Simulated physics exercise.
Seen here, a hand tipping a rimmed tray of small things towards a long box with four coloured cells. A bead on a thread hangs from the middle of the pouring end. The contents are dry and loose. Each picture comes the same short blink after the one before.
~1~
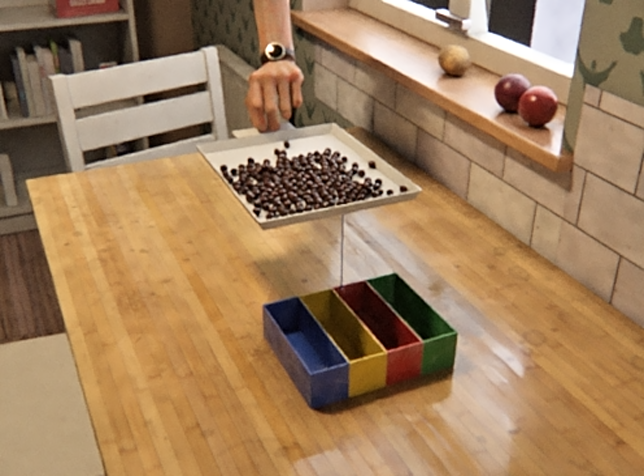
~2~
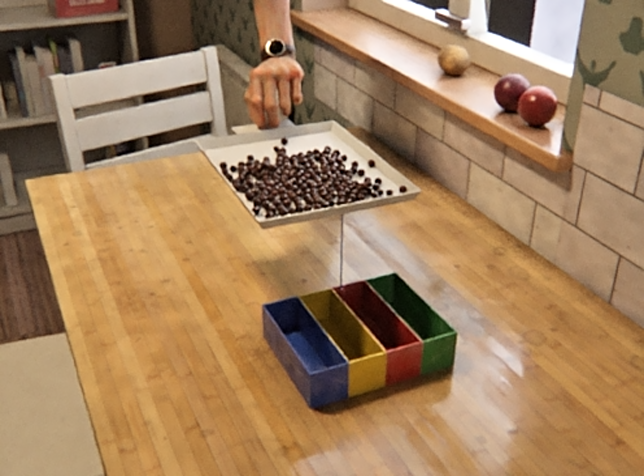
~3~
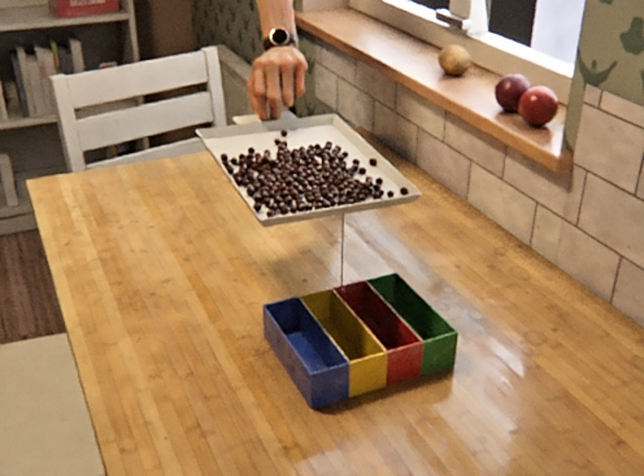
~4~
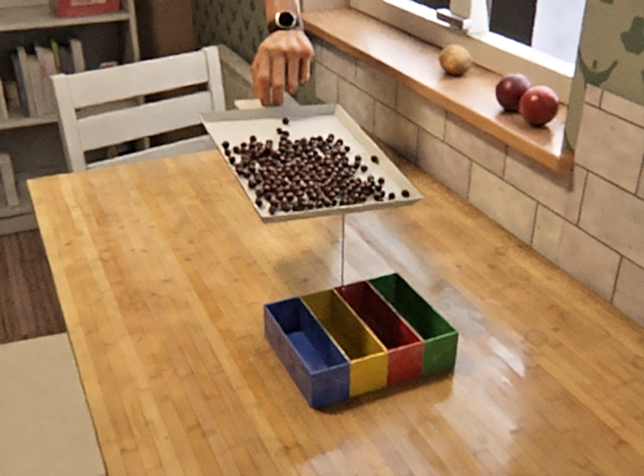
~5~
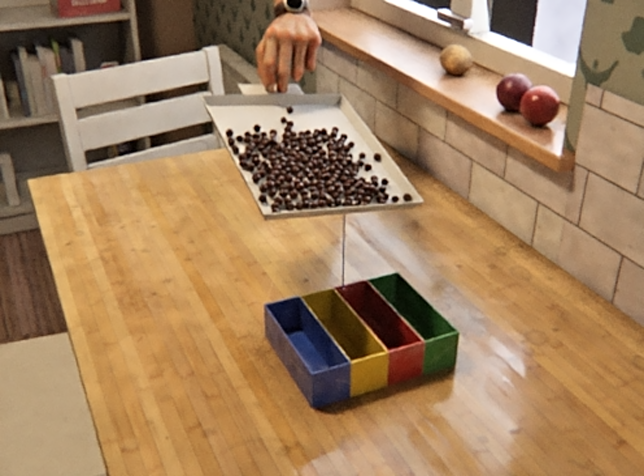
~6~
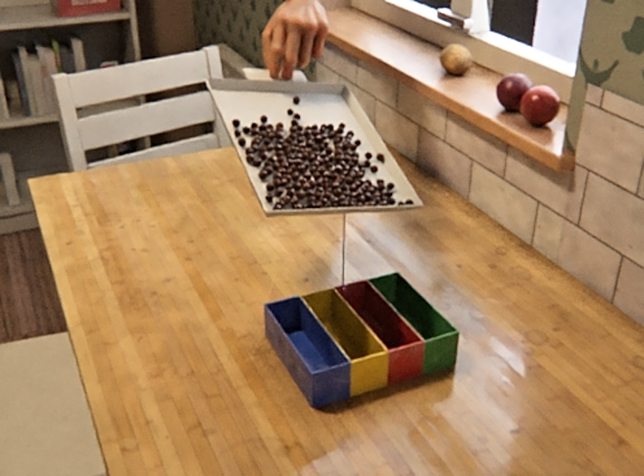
A hand tilts a tray of small dark balls forward above a box with four coloured cells.
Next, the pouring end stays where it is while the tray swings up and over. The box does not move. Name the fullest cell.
It favours the green compartment.
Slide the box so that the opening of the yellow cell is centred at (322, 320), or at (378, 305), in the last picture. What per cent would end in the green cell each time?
First some 30, then 30 per cent.
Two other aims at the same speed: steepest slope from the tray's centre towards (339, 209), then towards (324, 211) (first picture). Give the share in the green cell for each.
About 20 and 10 per cent.
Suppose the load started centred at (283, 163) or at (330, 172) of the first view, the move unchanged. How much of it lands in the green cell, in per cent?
First some 30, then 40 per cent.
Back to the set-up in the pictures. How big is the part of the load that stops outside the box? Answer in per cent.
Roughly 50 in a hundred.
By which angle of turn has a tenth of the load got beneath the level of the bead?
Near 60 degrees.
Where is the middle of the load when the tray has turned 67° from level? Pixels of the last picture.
Roughly at (397, 235).
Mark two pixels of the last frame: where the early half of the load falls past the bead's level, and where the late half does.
At about (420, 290), then at (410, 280).
Soon after the last picture, tray tipped steeply; about half on the tray; a small part in the green cell; a small part in the red cell; a stray few in the yellow cell; about a third falling or outside the box.
A little later, tray tipped past a quarter turn; about a third in the green cell; a small part in the red cell; a stray few in the yellow cell; a stray few in the blue cell; about half falling or outside the box.
Later still, tray tipped past a quarter turn; about a third in the green cell; a small part in the red cell; a stray few in the yellow cell; a stray few in the blue cell; about half falling or outside the box.
By the end, tray tipped past a quarter turn; about a third in the green cell; a small part in the red cell; a stray few in the yellow cell; a stray few in the blue cell; about half outside the box.
